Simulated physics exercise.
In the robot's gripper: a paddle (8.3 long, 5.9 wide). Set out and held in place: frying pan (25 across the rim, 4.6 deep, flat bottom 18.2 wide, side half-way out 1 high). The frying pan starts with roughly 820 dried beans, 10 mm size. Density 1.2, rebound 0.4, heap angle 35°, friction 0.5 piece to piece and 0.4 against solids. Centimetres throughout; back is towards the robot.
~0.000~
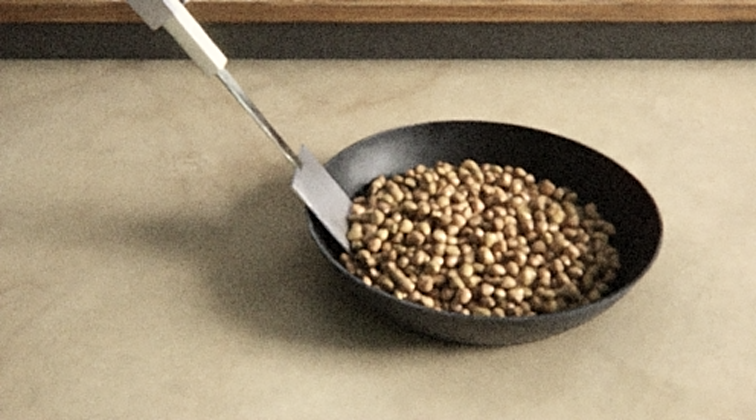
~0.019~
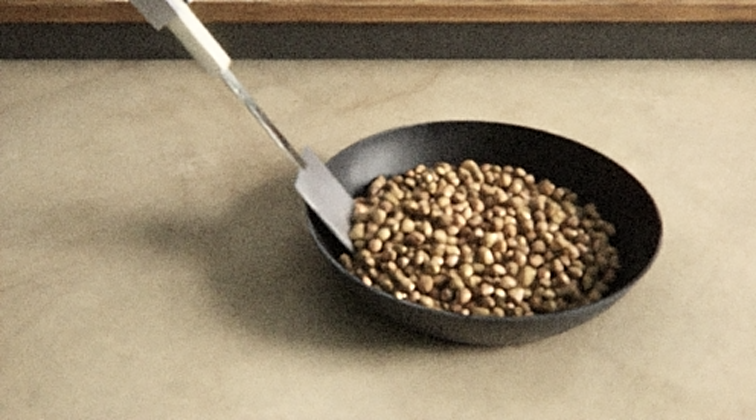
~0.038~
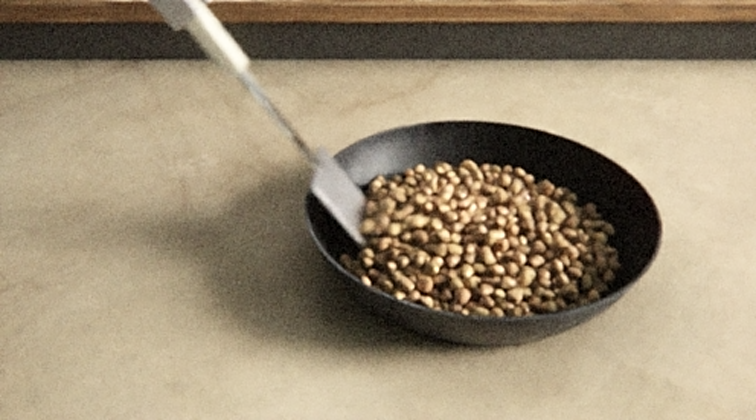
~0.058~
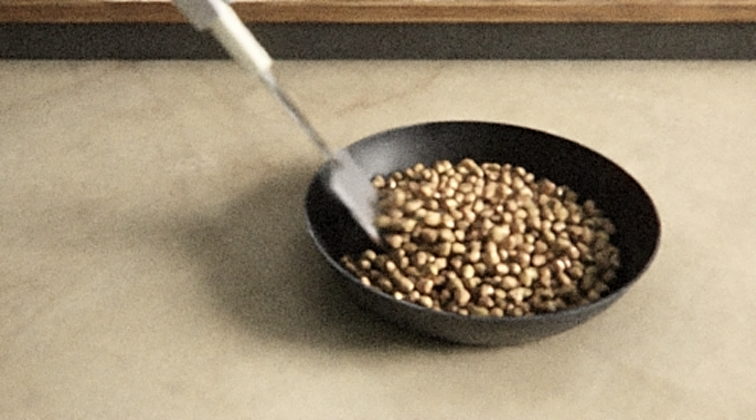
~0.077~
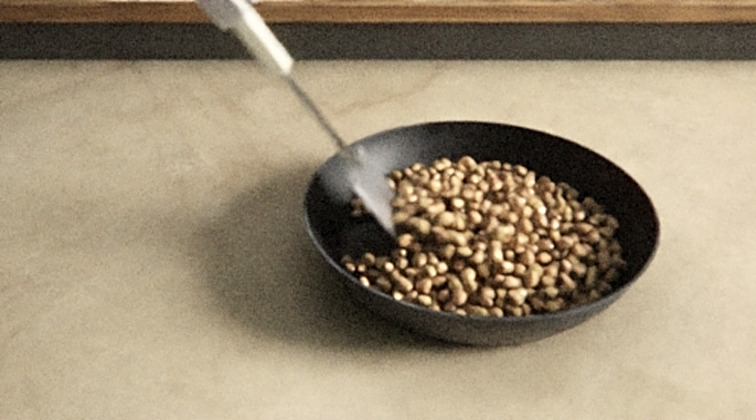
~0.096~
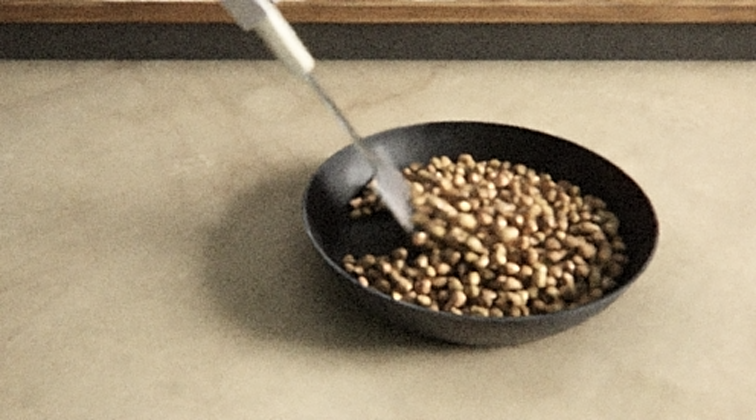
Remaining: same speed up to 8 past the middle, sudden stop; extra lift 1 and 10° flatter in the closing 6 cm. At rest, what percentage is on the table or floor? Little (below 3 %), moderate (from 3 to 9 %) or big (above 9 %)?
Share on the table or floor: Moderate (from 3 to 9 %).
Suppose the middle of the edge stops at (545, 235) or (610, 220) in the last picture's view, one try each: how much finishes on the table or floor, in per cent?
About 0 and 20 per cent.
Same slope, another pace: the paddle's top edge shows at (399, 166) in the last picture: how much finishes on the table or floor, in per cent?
About 10 per cent.
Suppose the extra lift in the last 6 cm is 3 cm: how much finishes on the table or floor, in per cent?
Some 5 per cent.
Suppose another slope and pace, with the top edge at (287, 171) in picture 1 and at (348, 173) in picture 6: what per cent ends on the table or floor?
Some 5 per cent.
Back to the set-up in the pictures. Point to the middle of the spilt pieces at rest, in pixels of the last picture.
Near (675, 250).
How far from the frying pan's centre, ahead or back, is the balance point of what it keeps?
Roughly 3.5 cm ahead.
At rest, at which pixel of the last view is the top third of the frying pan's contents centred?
At about (591, 215).
After 0.14 s, sloping 57°, highest piece 5 above the table; 817 in the frying pan.
After 0.19 s, sloping 53°, highest piece 6 above the table; 817 in the frying pan.
After 0.41 s, sloping 47°, highest piece 6 above the table; 780 in the frying pan, 33 on the table or floor, 4 on the blade or in flight.
After 1.46 s, sloping 47°, highest piece 6 above the table; 776 in the frying pan, 41 on the table or floor.
At rest, 776 in the frying pan, 41 on the table or floor. That is 5 % on the table or floor.
